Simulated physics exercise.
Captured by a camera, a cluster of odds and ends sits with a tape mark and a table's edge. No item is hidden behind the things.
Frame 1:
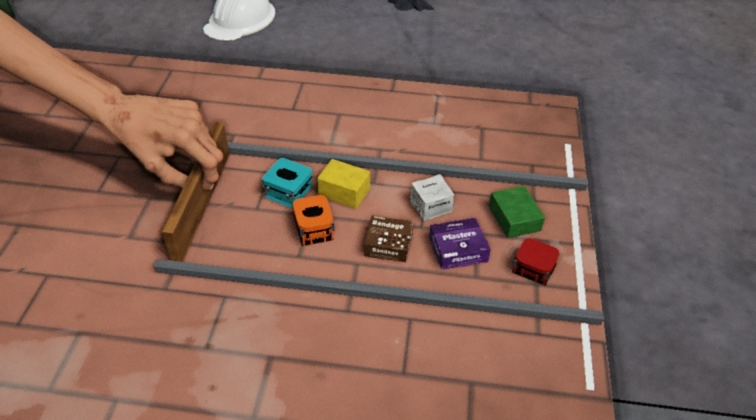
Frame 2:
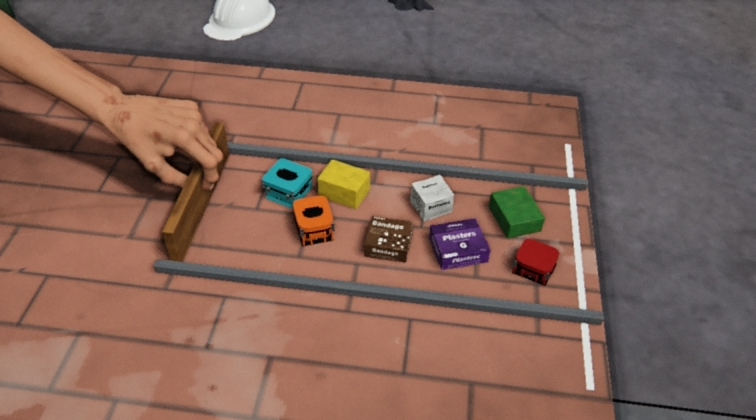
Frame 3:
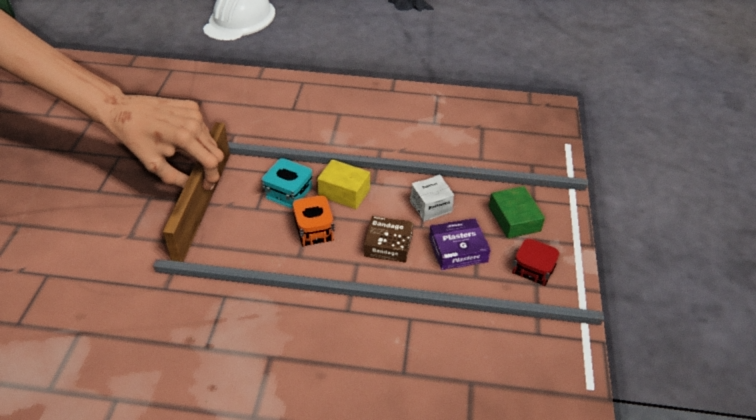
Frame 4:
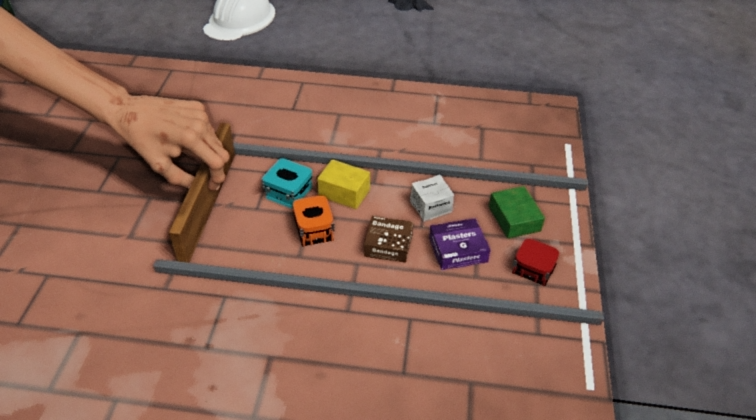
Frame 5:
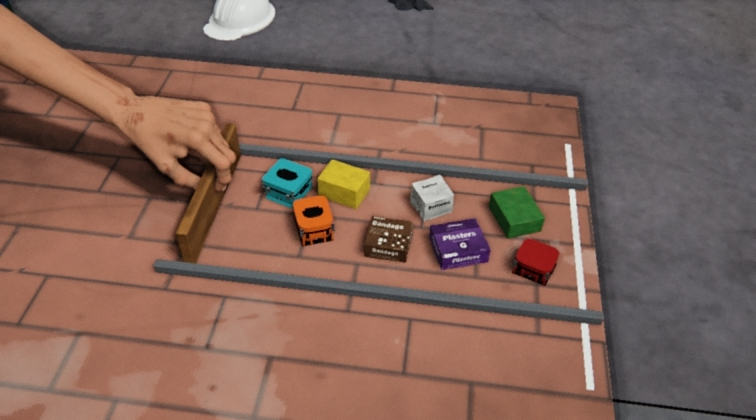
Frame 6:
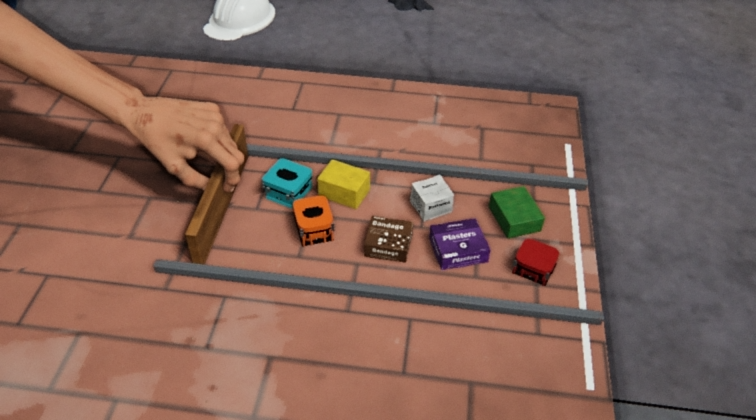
A hand holds a wooden board upright on a reddish brick-patterned tabletop, seen from above at an angle, with grey floor and a white helmet beyond. Between two grey rails sit teal and orange cases and a yellow block at left, brown, white and purple boxes, then a green block and red case near white tape. The hand slides the board slightly right; all else stays still.
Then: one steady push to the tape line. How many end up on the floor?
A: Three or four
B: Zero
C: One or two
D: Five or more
Five or more (D).
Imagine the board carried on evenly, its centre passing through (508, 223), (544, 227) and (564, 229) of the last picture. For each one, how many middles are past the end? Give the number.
In order: 4, 6, 6.
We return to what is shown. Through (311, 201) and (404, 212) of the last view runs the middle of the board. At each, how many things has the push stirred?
The first count is 3, and then it's 8.
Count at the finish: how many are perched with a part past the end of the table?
The total would be 1.
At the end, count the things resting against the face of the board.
It's 1 of them.
A little later, none off yet; red case at rest near (536, 262); green block at rest near (516, 212); purple box shifted a little near (473, 247).
When it is over, the number that fall off is five or more; down, turquoise case, yellow block, brown box, white box, purple box, green block and red case.
